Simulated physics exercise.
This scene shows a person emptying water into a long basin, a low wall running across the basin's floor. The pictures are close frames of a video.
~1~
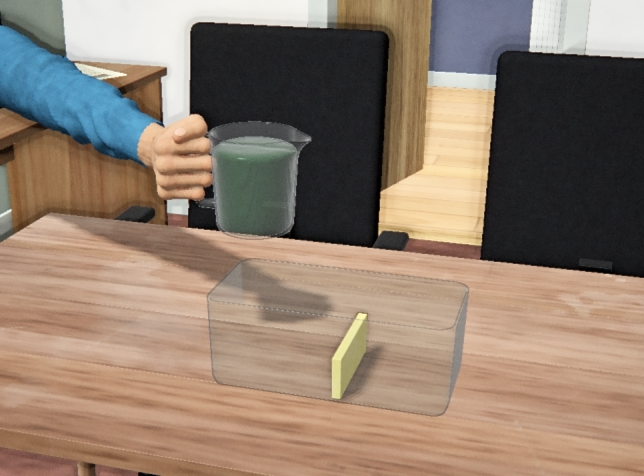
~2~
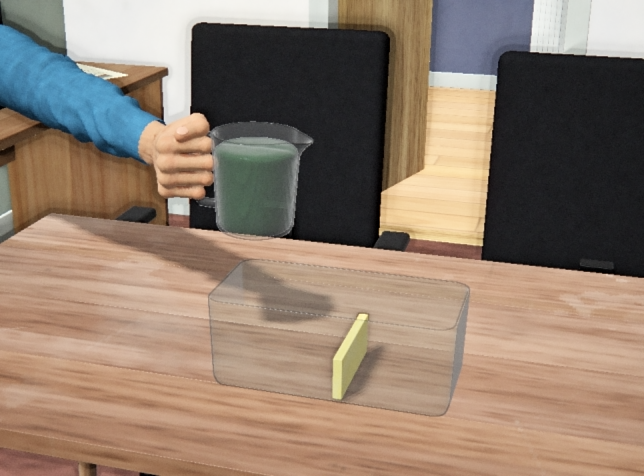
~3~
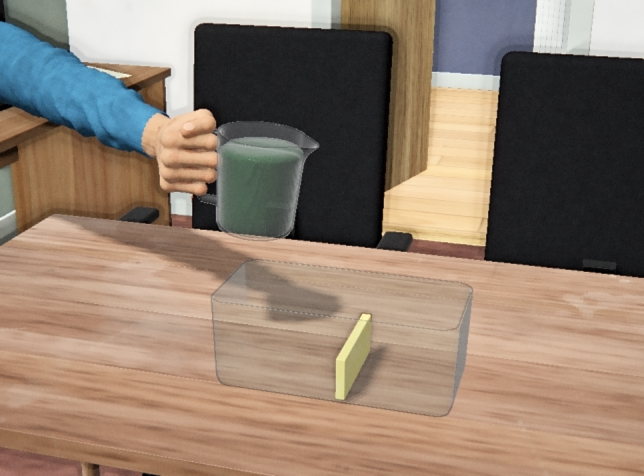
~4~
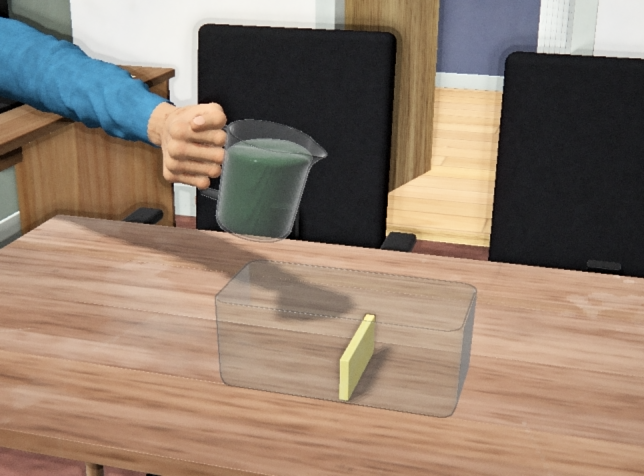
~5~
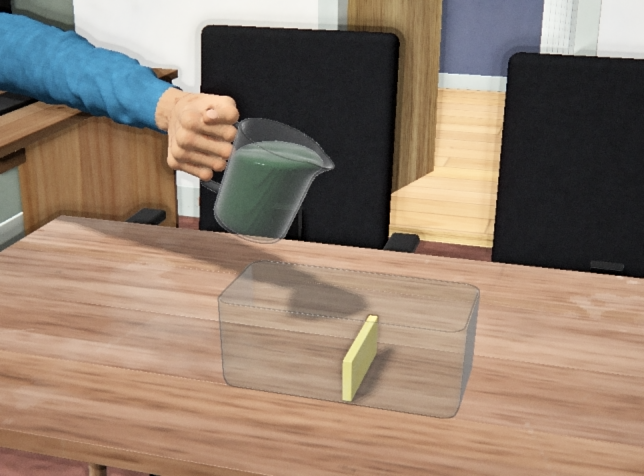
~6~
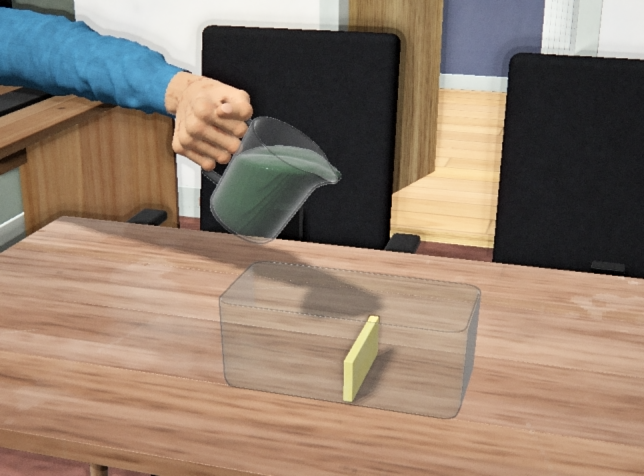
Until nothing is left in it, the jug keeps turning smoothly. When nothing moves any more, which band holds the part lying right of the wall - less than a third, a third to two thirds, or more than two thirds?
A third to two thirds.
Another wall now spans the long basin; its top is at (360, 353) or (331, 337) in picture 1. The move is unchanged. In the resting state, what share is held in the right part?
In turn 40 and 80 in a hundred.
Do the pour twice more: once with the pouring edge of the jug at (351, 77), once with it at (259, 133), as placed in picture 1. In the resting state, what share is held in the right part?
It works out to around 80 % and then around 5 %.
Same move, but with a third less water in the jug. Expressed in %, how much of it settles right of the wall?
25 per cent or so.
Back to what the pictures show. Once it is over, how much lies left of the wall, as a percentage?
About 50 per cent.
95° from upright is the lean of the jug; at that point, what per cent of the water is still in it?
55 per cent, roughly.
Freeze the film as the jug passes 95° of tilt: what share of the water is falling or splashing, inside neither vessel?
Near 25 in a hundred.
A moment on, the tilt is 95° and 54 per cent is still to pour, 1 is left of the wall and 22 right of it.
Next, the tilt is 114° and 8 per cent is still to pour, 35 is left of the wall and 47 right of it.
Then the tilt is 114° and 0 per cent is still to pour, 50 is left of the wall and 48 right of it.
Later the tilt is 114° and 0 per cent is still to pour, 50 is left of the wall and 49 right of it.
Finally, 50 per cent lies left of the wall, 49 right of it and 1 outside.
